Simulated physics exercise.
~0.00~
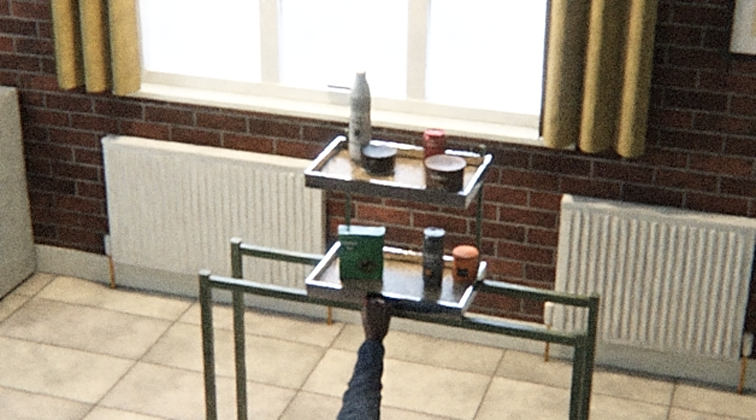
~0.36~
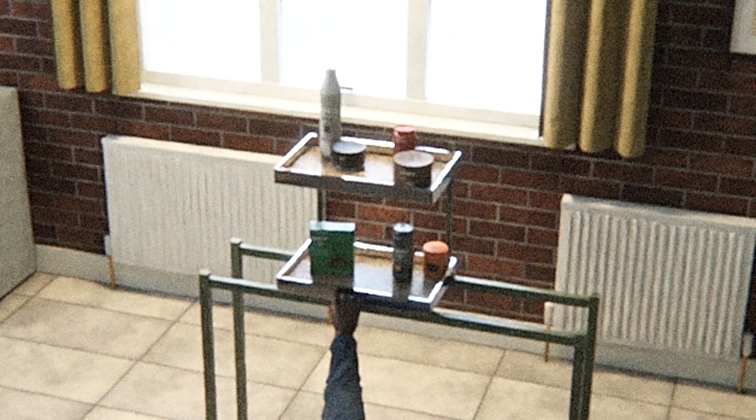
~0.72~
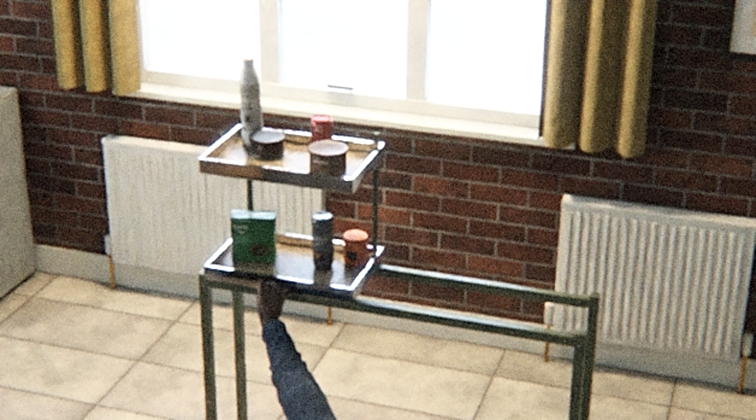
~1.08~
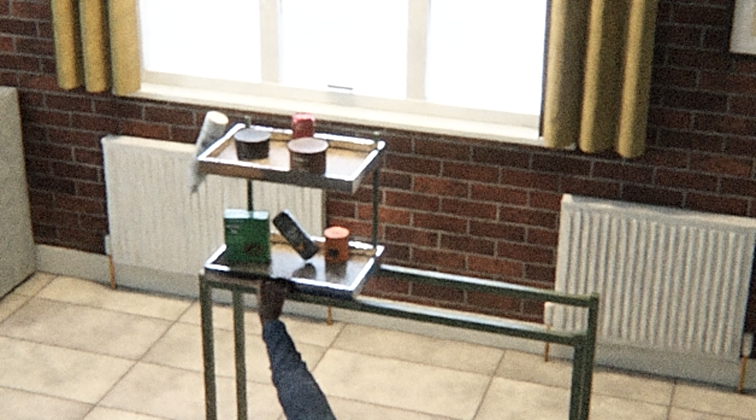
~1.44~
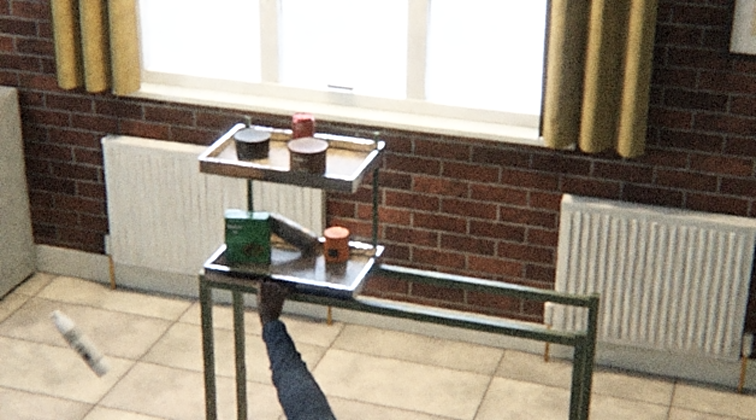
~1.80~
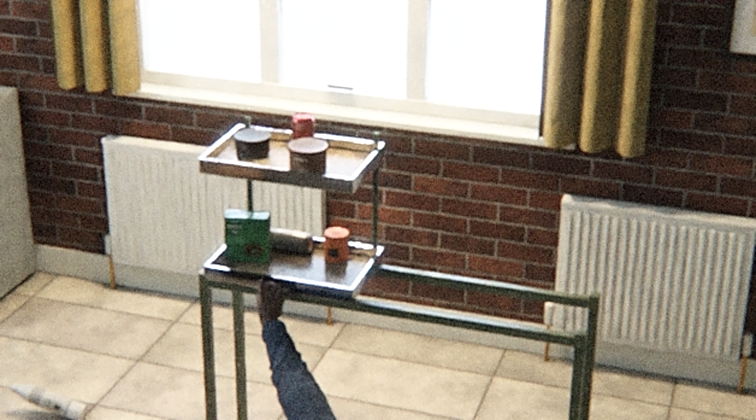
A two-level metal tray stand, pushed left along a rail by a hand, stopped abruptly at the end, and the white bottle tipped off the upper tray onto the floor while the grey can toppled but stayed on the lower one.
